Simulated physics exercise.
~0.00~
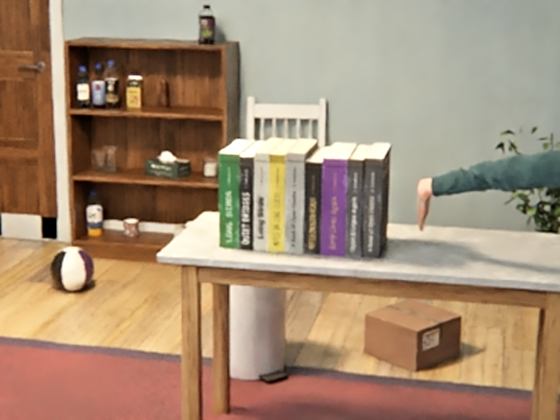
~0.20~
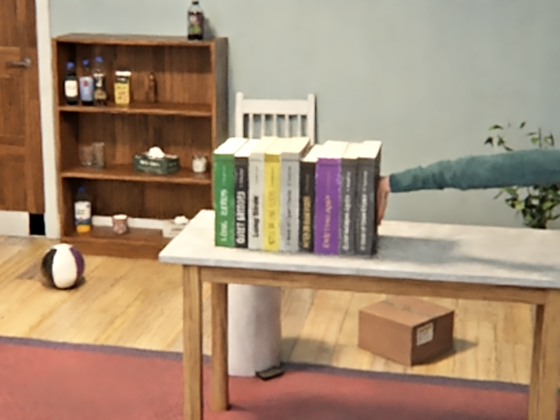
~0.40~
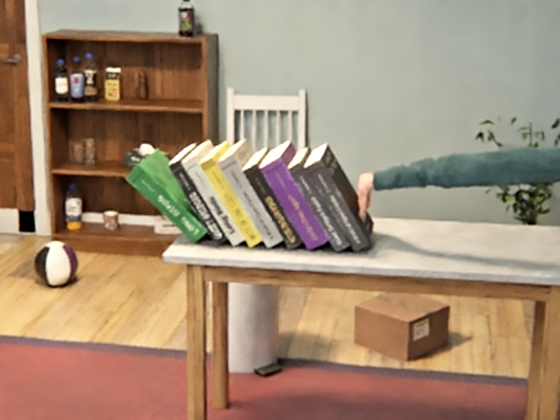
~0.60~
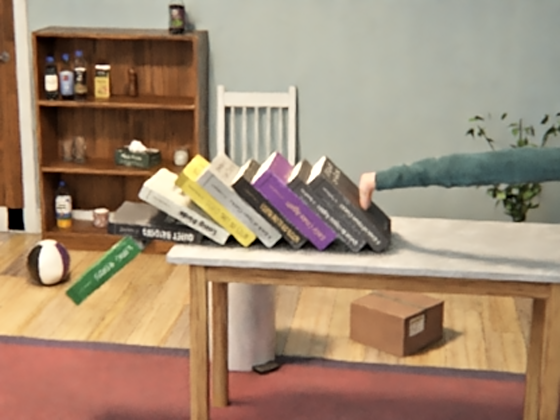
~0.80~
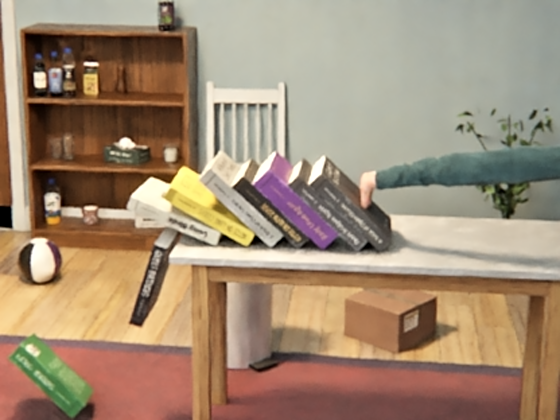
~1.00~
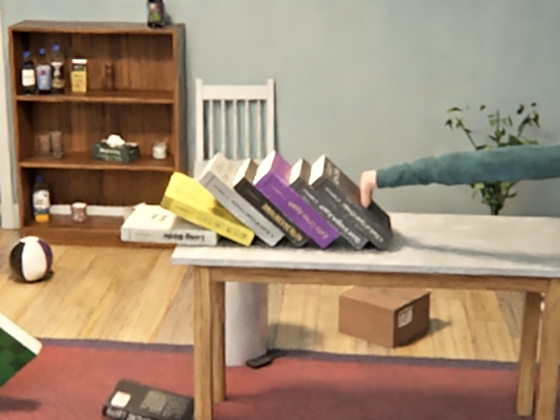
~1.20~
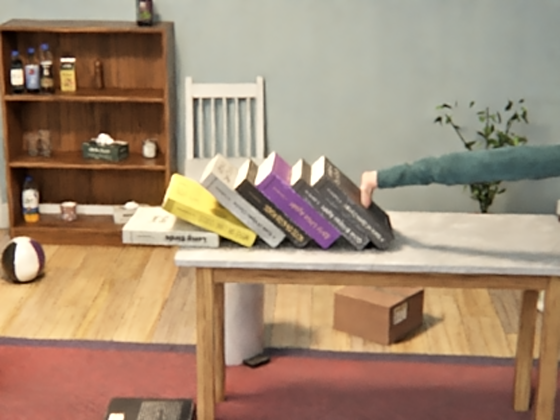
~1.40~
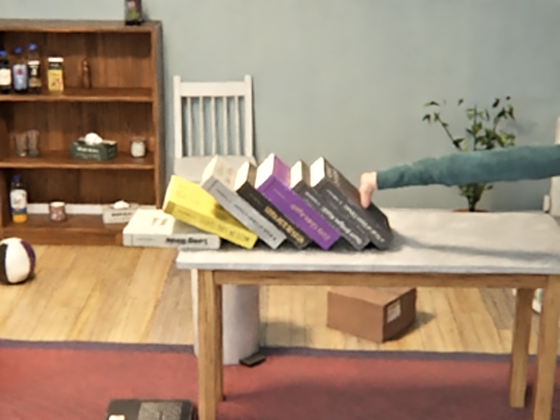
Hand pushing a row of upright box files left along a table, toppling them, two falling off while the rest stay leaning.
